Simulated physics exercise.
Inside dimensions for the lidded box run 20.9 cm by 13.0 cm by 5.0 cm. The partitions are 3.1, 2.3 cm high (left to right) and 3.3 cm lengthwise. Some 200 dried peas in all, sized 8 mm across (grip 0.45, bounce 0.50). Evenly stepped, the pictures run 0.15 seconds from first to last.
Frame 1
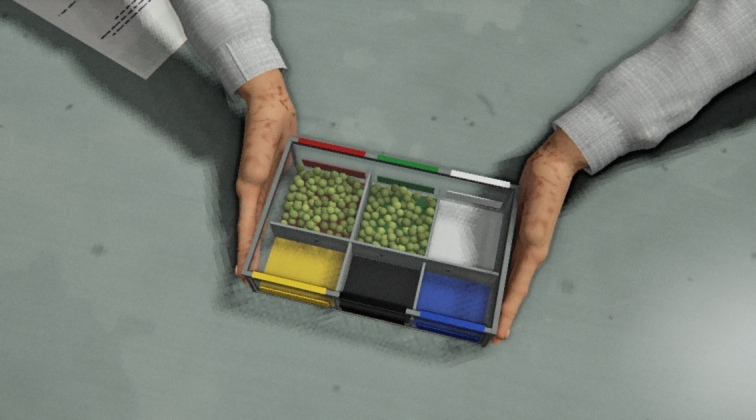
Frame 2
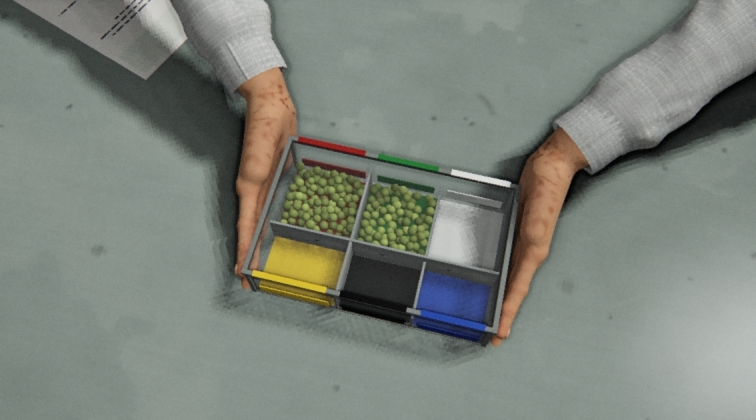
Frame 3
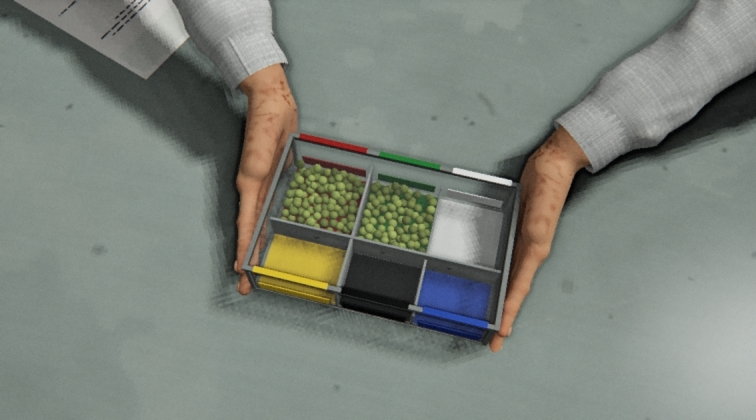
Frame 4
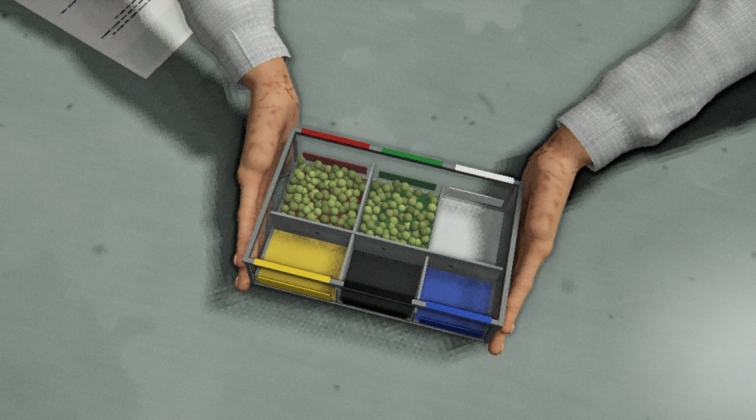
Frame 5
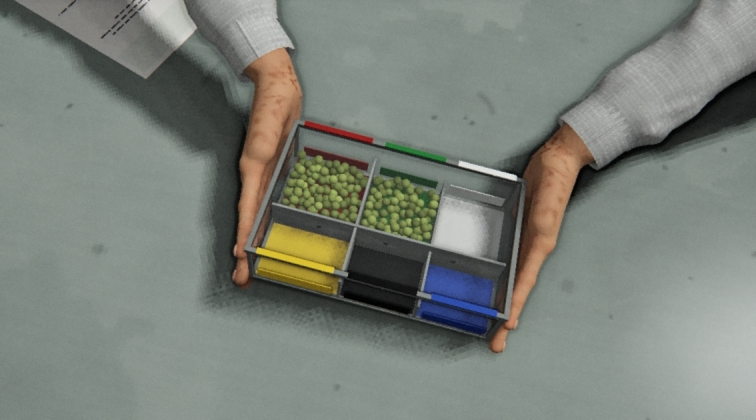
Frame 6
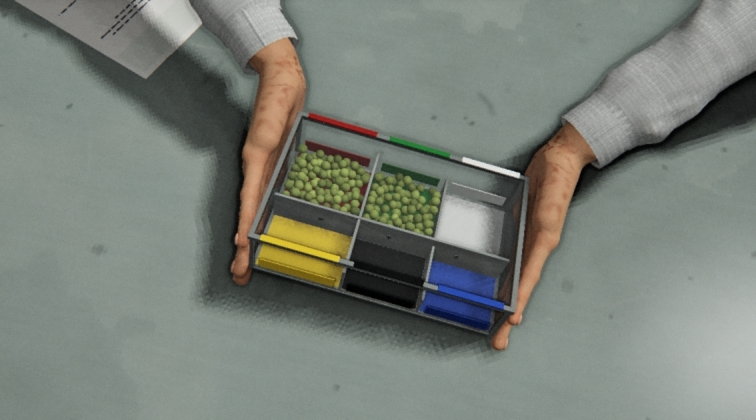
The footage shows two hands gripping a clear, six-compartment box with coloured edges above a grey-green surface, green peas filling the red and green compartments. The hands gradually tilt the box slightly, and the peas remain in those two compartments.
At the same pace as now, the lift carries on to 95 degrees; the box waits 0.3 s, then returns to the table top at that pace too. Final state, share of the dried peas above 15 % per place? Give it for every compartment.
Result: Red: Passes the mark; blue: Misses the mark; green: Passes the mark; yellow: Misses the mark; white: Passes the mark; black: Misses the mark.
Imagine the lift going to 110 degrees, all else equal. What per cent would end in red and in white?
You'd find red with 40 % and white with 30 %.
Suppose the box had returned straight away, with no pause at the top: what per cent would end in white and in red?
Final amounts would be white 30% and red 40%.
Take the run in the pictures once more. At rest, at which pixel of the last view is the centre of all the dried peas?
I'd say roughly (395, 201).
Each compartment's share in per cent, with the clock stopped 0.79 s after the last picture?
In per cent: Red 45, blue 0, green 35, yellow 0, white 20, black 0.
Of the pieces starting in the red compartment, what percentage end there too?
Share retained: Approx. 70 %.
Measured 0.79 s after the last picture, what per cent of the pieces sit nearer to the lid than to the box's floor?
Roughly 60 per cent.
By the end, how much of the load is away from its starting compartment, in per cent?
About 40 %.
Then, 0.79 s after the last picture, tilt 95 degrees; red 45 %, green 35 %, white 20 %.
Then, 1.33 s after the last picture, tilt 52 degrees; red 40 %, green 35 %, white 25 %.
Then, 1.91 s after the last picture, tilt 0 degrees; red 40 %, green 35 %, white 30 %.
In the end, red 40 %, blue 0 %, green 35 %, yellow 0 %, white 30 %, black 0 %.
